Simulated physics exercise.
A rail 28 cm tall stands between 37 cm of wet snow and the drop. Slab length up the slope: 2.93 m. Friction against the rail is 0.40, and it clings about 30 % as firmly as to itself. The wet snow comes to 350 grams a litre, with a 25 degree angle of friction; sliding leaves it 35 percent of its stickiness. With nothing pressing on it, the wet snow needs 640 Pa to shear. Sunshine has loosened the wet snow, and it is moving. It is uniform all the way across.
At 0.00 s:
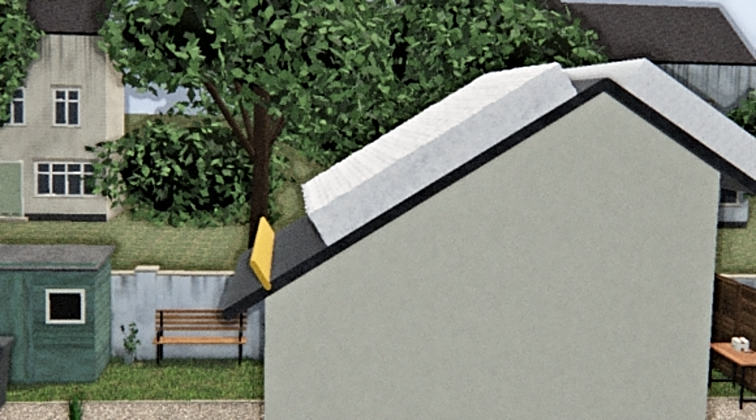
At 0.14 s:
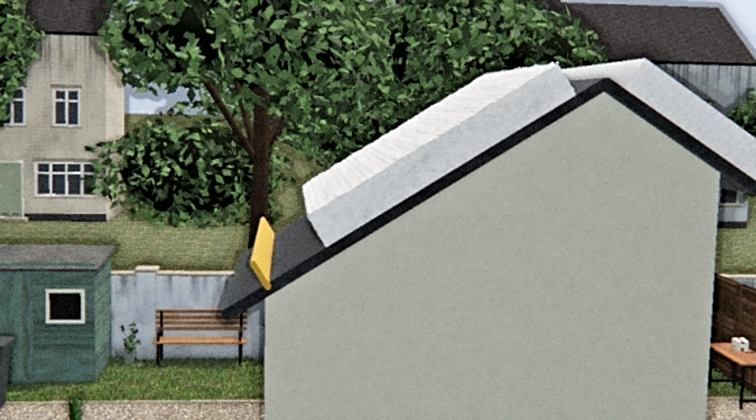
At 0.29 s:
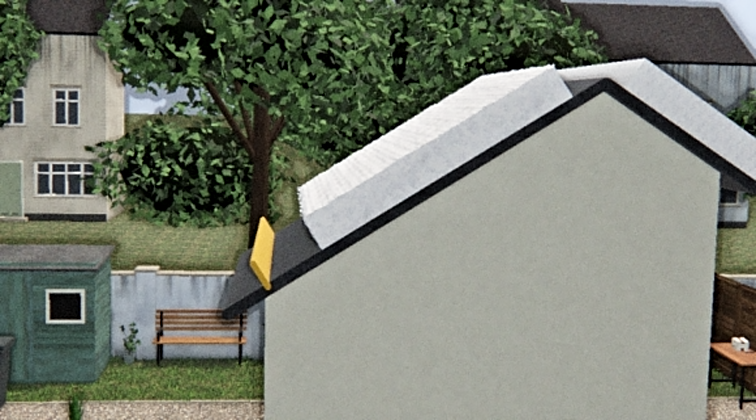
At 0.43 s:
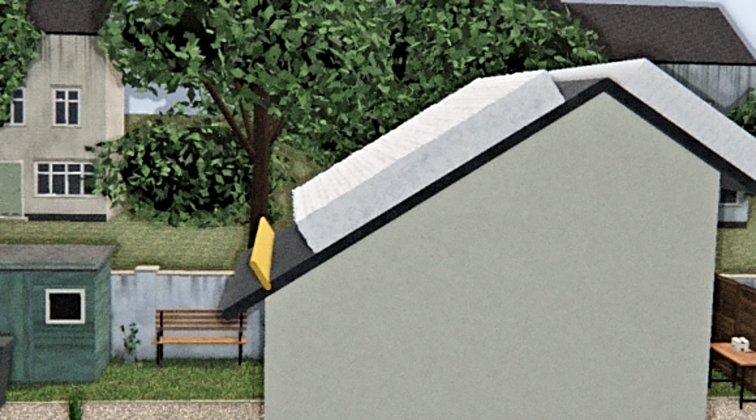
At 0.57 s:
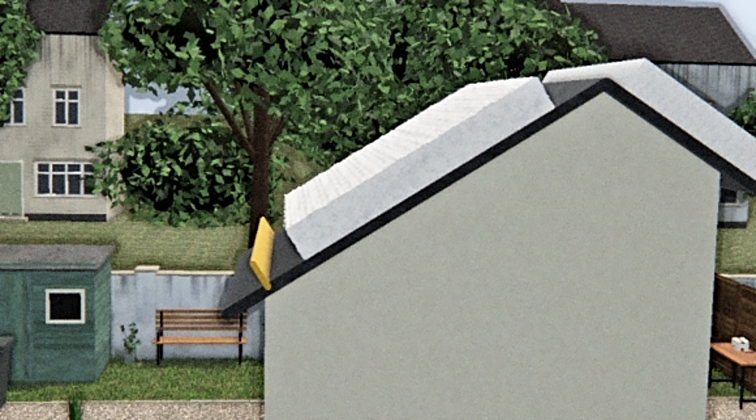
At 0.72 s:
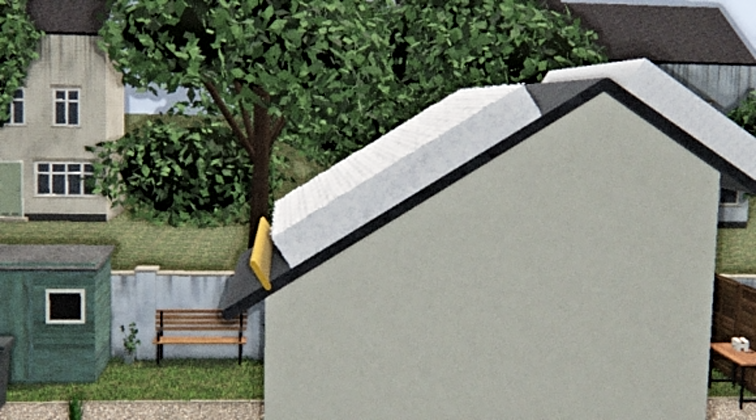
We see a plain gable wall under a dark pitched roof, where a thick slab of white snow slides slowly down the left slope toward a yellow rail, exposing dark roof near the ridge as snow on the right stays still.
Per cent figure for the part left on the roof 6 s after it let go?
Expect roughly 82 %.
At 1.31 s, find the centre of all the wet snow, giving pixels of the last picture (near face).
Look around (345, 210) on the near face.
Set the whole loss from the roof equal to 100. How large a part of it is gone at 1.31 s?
0 %.
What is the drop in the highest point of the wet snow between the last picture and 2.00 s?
I'd put it at close to 0.6 m.
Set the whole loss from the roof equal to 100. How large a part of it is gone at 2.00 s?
That figure sits at some 70 percent.
After 1.31 s, 100 % of the snow is on the roof.
After 2.00 s, 88 % of the snow is on the roof.
After 2.70 s, 82 % of the snow is on the roof.
After 3.40 s, 82 % of the snow is on the roof.
After 6.00 s, 82 % of the snow is on the roof.
